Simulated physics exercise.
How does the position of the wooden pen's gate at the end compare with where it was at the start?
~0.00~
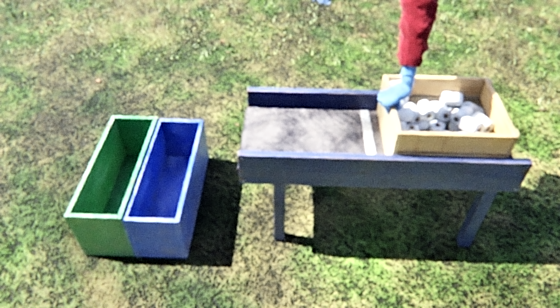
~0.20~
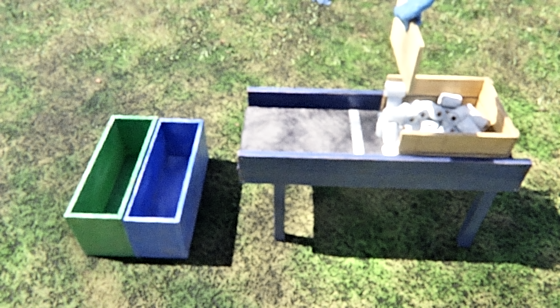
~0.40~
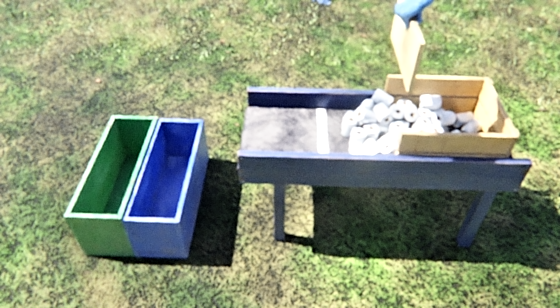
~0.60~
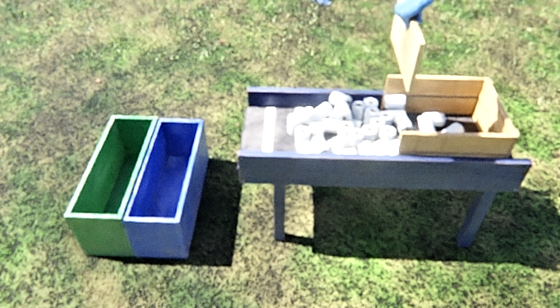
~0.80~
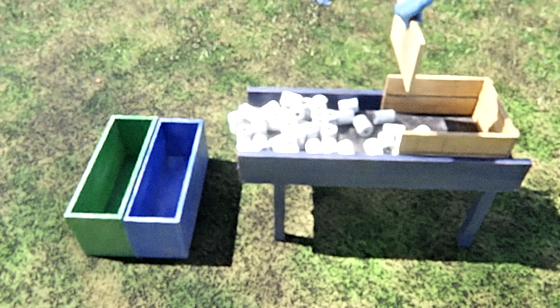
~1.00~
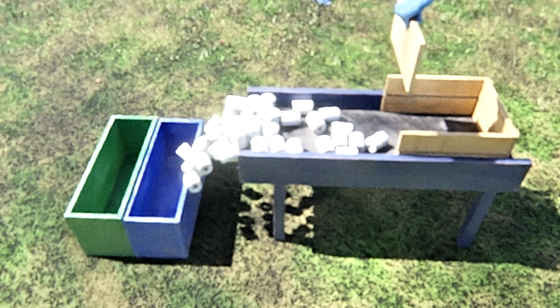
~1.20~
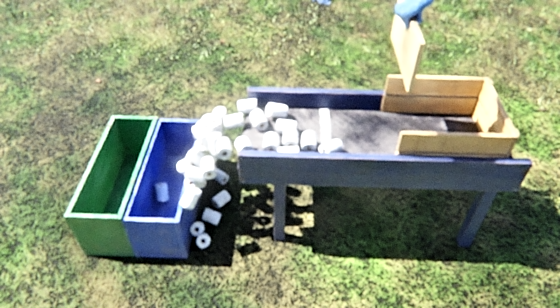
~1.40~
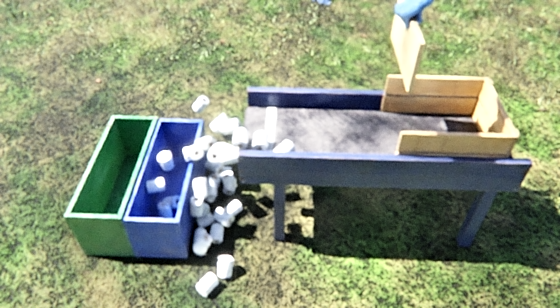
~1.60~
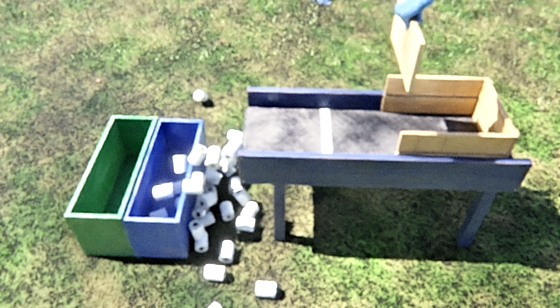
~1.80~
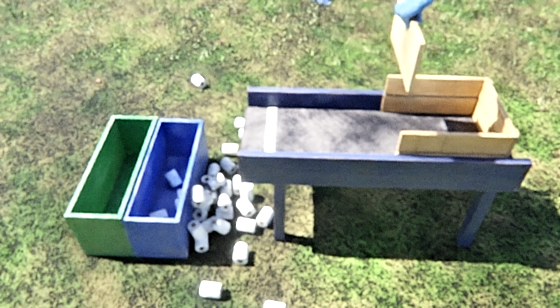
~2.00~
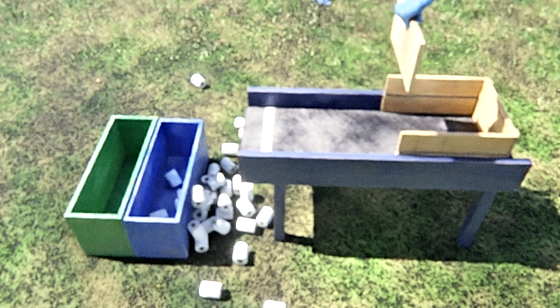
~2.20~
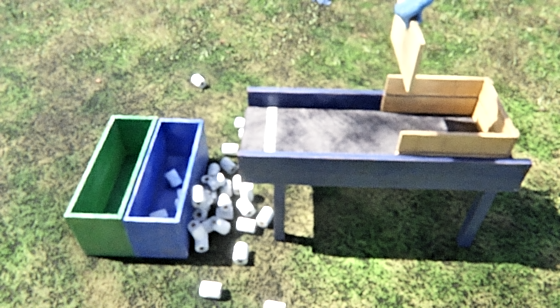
At the start the gate was down, closing off the belt side of the wooden pen. By the end it was held up above the pen, leaving that side open.
